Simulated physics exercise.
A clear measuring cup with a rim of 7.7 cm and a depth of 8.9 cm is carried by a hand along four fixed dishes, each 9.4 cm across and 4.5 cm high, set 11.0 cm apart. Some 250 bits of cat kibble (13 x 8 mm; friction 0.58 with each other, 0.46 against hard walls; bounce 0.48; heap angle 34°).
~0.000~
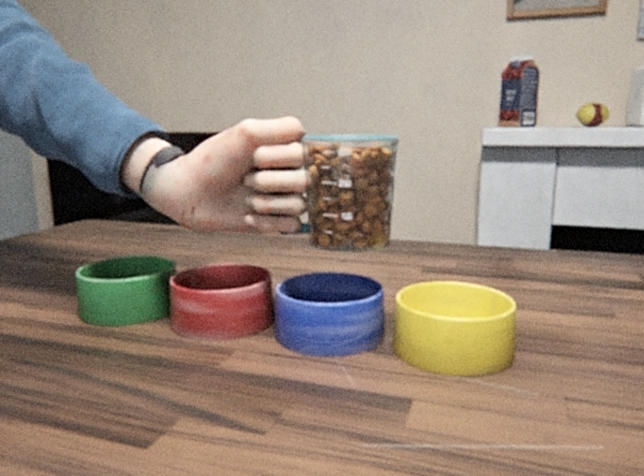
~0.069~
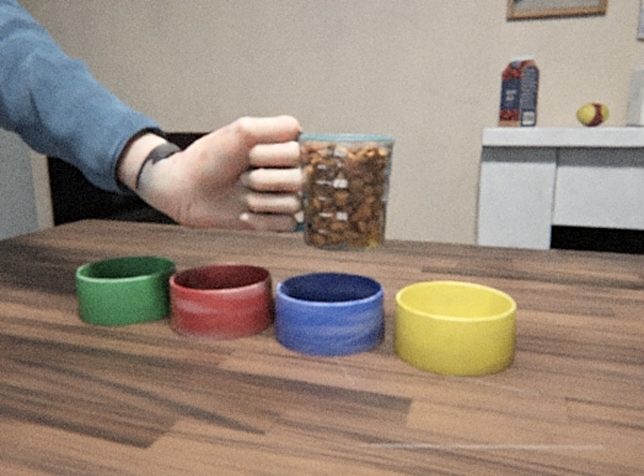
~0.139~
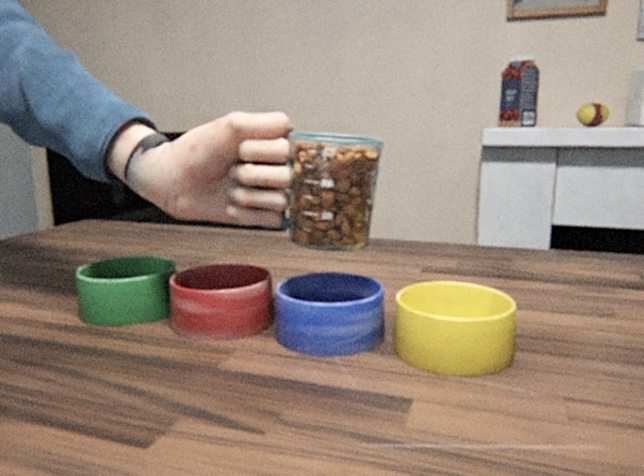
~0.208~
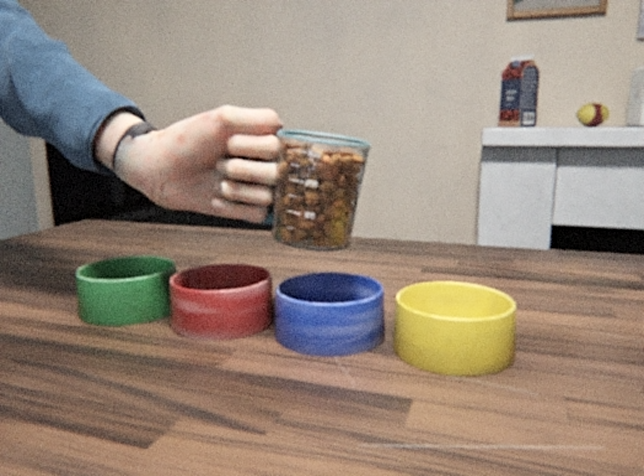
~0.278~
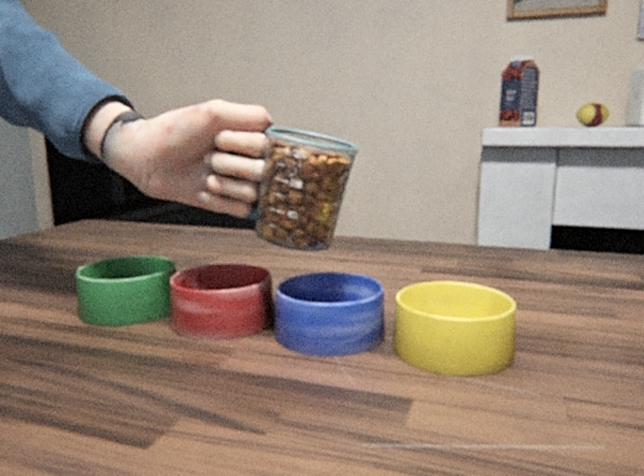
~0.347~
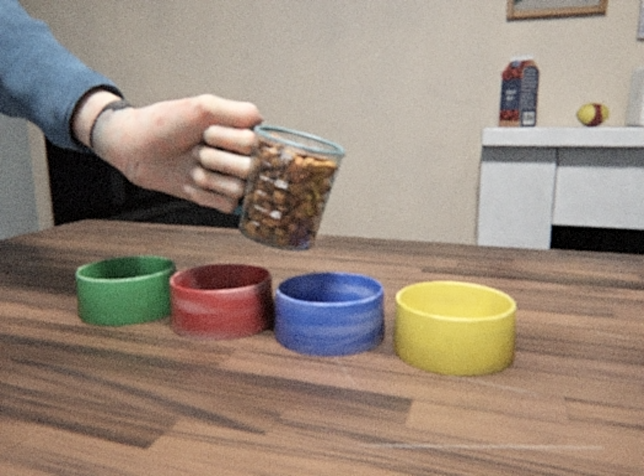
Hand moving a clear cup of brown kibble leftward and gradually tilting it rightward above green, red, blue and yellow dishes.
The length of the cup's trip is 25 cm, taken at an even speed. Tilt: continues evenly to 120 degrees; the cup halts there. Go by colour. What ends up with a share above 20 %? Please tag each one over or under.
Red dish - under; blue dish - under; green dish - over; yellow dish - under; counter - over.
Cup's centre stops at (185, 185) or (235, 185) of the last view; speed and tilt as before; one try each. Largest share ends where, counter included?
I'd expect red to win the first try and blue the second.
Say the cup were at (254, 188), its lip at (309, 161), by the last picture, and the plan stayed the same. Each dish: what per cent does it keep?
It'd finish with red at 10, blue at 0, green at 50 and yellow at 0.
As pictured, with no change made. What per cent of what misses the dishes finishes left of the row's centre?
Roughly 100 %.
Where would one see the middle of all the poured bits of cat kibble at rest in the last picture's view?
(156, 302).
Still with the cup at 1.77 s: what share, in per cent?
Around 85 percent.
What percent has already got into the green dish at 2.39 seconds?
So far, roughly 50 per cent.
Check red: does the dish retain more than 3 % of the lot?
As for red: That's right.
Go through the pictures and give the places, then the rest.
Cup at (350, 191), tilt 0 degrees, lip at (395, 138), moved 0.0 cm; middle of the pieces at (351, 193); yellow dish at (455, 300); blue dish at (330, 288); red dish at (222, 277); green dish at (127, 268), in the first frame.
Cup at (345, 191), tilt 1 degrees, lip at (391, 139), moved 0.4 cm; middle of the pieces at (347, 193), in the second frame.
Cup at (332, 190), tilt 4 degrees, lip at (380, 142), moved 1.6 cm; middle of the pieces at (334, 193), in the third frame.
Cup at (317, 190), tilt 8 degrees, lip at (367, 146), moved 2.9 cm; middle of the pieces at (319, 192), in the fourth frame.
Cup at (302, 189), tilt 12 degrees, lip at (354, 149), moved 4.3 cm; middle of the pieces at (303, 192), in the fifth frame.
Cup at (288, 189), tilt 16 degrees, lip at (341, 153), moved 5.7 cm; middle of the pieces at (289, 191); yellow dish at (455, 300); blue dish at (330, 288); red dish at (222, 277); green dish at (127, 268). Its pace works out near 55 degrees a second; the hand travels 20 cm a second, in the sixth frame.
Then, at 1.20 s, tilt 65 degrees; cup holds 100 %.
After 1.77 s, tilt 97 degrees; cup holds 85 %.
After 2.39 s, tilt 120 degrees; cup holds 10 %, red 5 %, green 50 %.
At rest (3.3 s), red 10 %, blue 0 %, green 50 %, yellow 0 %, counter 40 %.
